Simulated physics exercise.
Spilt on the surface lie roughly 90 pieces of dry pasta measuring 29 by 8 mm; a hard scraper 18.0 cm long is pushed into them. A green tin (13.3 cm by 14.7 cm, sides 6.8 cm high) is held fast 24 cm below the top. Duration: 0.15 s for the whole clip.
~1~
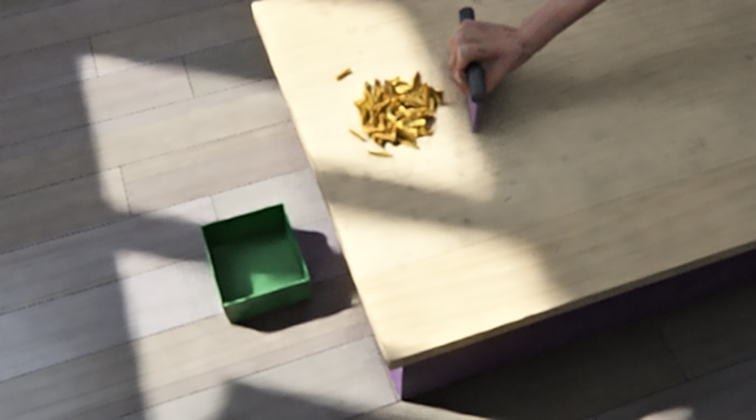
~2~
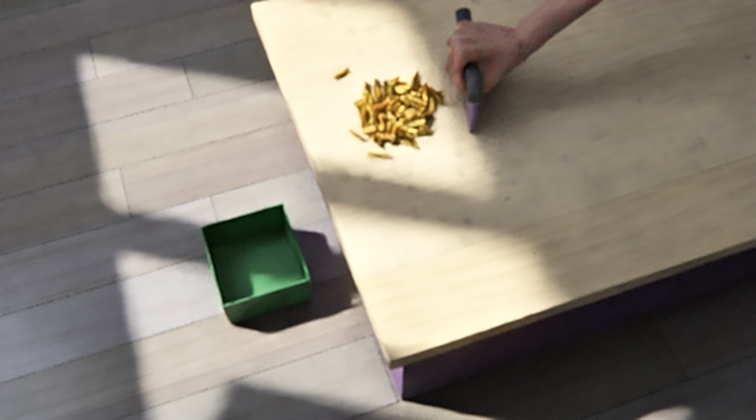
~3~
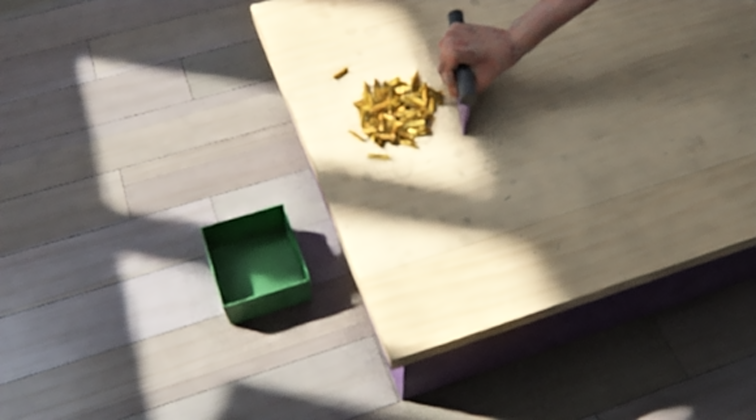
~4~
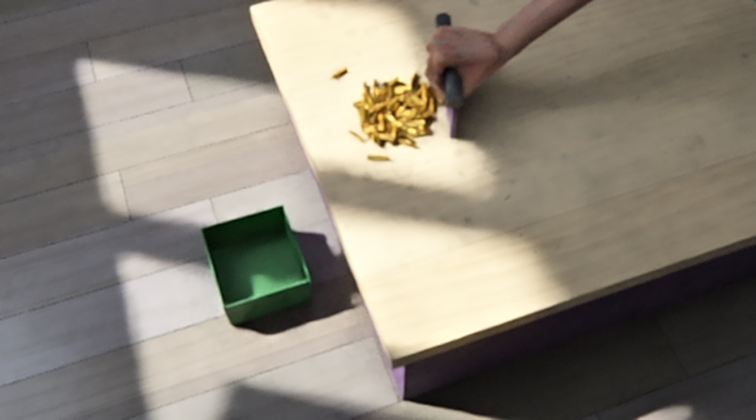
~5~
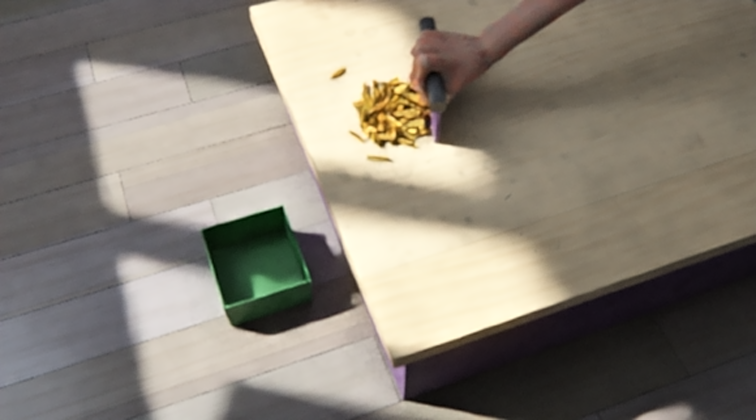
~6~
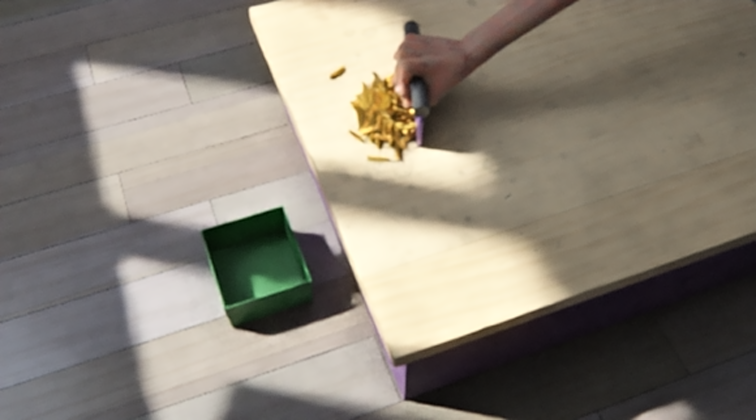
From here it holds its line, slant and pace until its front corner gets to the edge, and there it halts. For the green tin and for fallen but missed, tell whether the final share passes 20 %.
Green tin - passes it, missed - passes it.
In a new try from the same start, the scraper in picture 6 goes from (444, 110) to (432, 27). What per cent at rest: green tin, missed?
In the green tin 20 per cent, with 70 per cent missed.
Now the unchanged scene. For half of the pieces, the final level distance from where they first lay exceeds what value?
That comes to about 30 cm.
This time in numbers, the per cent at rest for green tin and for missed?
Green tin 40; missed 55.
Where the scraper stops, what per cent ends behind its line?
I'd say some 5 per cent.
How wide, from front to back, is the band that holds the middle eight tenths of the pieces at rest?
I'd guess near 24 cm, give or take.
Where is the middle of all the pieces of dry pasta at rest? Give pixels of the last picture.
Around pixel (231, 249) in the last view.
Then, 0.16 s after the last picture, scraper 21 cm from its start, spill 17 cm wide; still on top 100 %.
Then, 0.31 s after the last picture, scraper 24 cm from its start, spill 18 cm wide; off the edge, not caught 80 %, still on top 20 %.
Then, 0.44 s after the last picture, scraper 24 cm from its start, spill 20 cm wide; green tin 40 %, off the edge, not caught 50 %, still on top 10 %.
In the end, green tin 40 %, fallen but missed 55 %, still on top 5 %.
